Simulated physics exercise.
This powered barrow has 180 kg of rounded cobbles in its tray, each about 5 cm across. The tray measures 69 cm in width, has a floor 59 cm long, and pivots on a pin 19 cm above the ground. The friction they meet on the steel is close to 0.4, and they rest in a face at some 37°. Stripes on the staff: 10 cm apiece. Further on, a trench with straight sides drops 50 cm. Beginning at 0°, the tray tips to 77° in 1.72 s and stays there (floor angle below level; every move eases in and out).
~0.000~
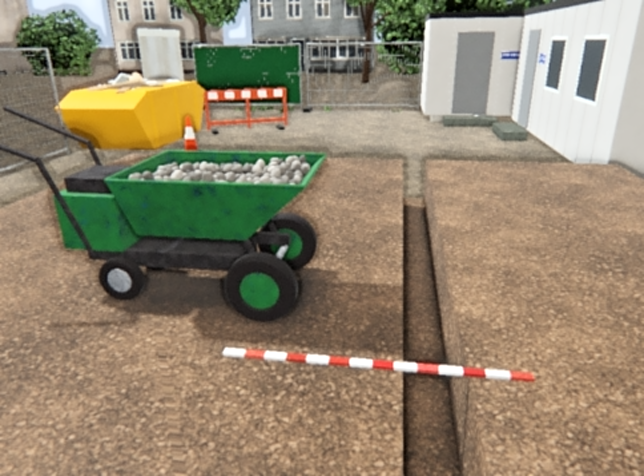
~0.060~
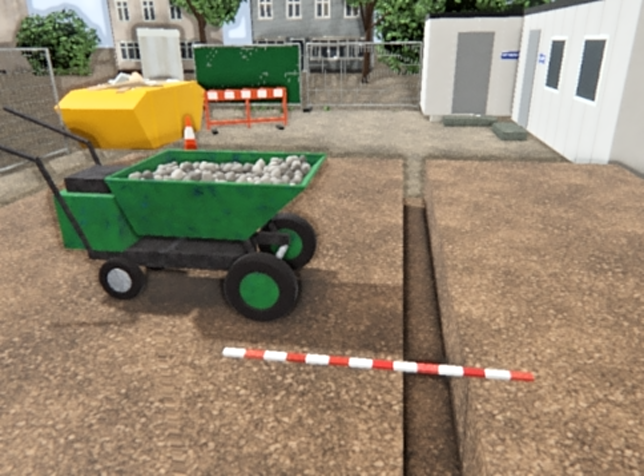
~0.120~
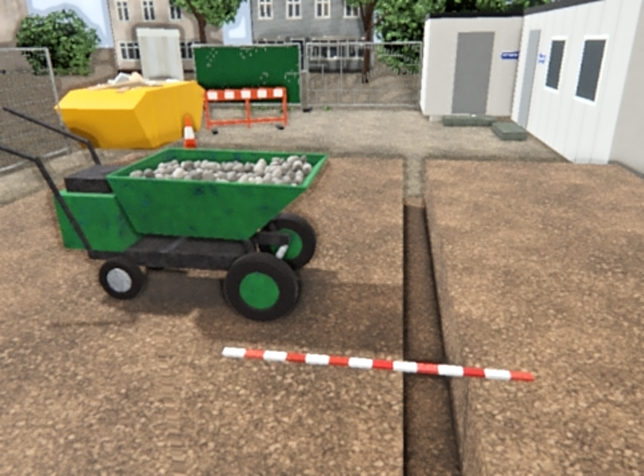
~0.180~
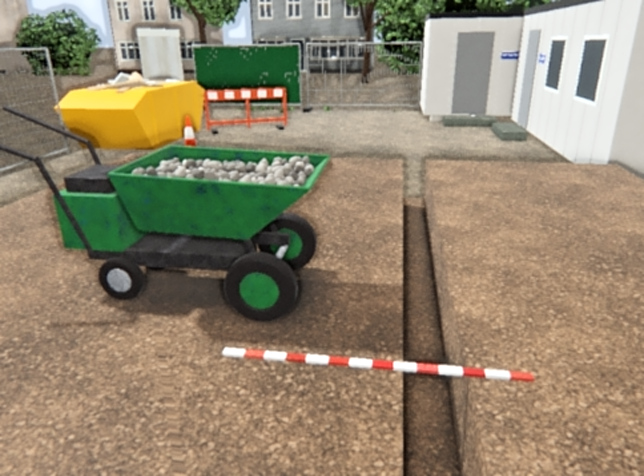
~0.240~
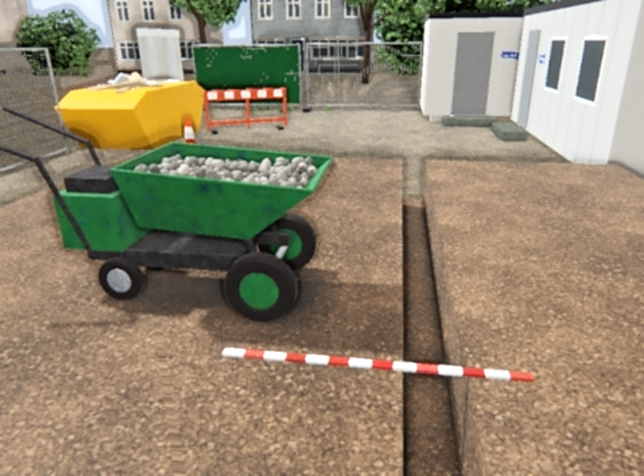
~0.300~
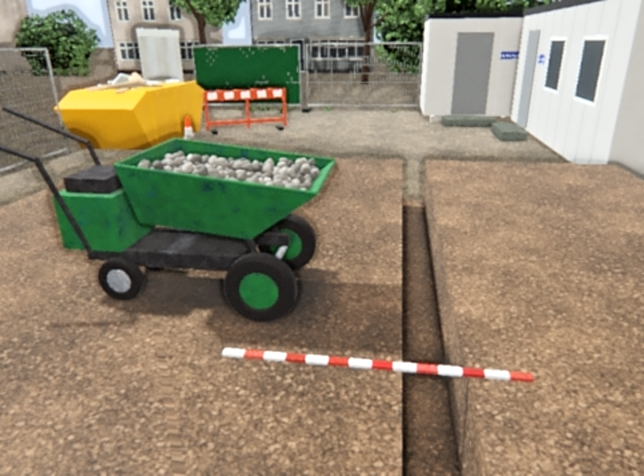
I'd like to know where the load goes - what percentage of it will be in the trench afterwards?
I would put it at about 82 per cent.
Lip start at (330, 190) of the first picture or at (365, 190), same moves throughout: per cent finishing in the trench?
The first gives about 90 percent and the second about 45 percent.
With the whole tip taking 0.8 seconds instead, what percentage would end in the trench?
About 75 percent, I'd say.
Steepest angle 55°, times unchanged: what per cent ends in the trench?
Some 80 in a hundred, I'd say.
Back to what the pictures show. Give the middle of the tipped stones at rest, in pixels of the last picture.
Middle at around (423, 358), I'd say.
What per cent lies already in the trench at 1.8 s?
At that moment: Approx. 65 %.
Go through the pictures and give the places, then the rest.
The first frame shows lip at (304, 187), floor tilted 0°, highest stones at (255, 166).
In the second frame, the tray is at 0°, its lip at (305, 187); the top of the load is at (255, 166); the stones move at 0.1 m/s on average.
The third frame shows lip at (306, 188), floor tilted 1°, highest stones at (256, 166); the stones move at 0.2 m/s on average.
In the fourth frame, the tray is at 2°, its lip at (309, 189); the top of the load is at (247, 165); the stones move at 0.2 m/s on average.
In the fifth frame, the tray is at 4°, its lip at (312, 191); the top of the load is at (195, 164); the stones move at 0.3 m/s on average.
The sixth frame shows lip at (317, 194), floor tilted 6°, highest stones at (198, 161); the stones move at 0.4 m/s on average.
After 1.3 s the floor is at 65°; 96 % in the tray, 3 % short of the trench, 1 % in the trench; the foremost stones are at (408, 284).
After 1.8 s the floor is at 77°; 27 % in the tray, 7 % short of the trench, 64 % in the trench, 1 % past the trench; the foremost stones are at (499, 308).
After 2.2 s the floor is at 77°; 13 % in the tray, 9 % short of the trench, 77 % in the trench, 2 % past the trench; the foremost stones are at (557, 321).
After 4.1 s the floor is at 77°; 8 % in the tray, 8 % short of the trench, 82 % in the trench, 2 % past the trench; the foremost stones are at (584, 326).
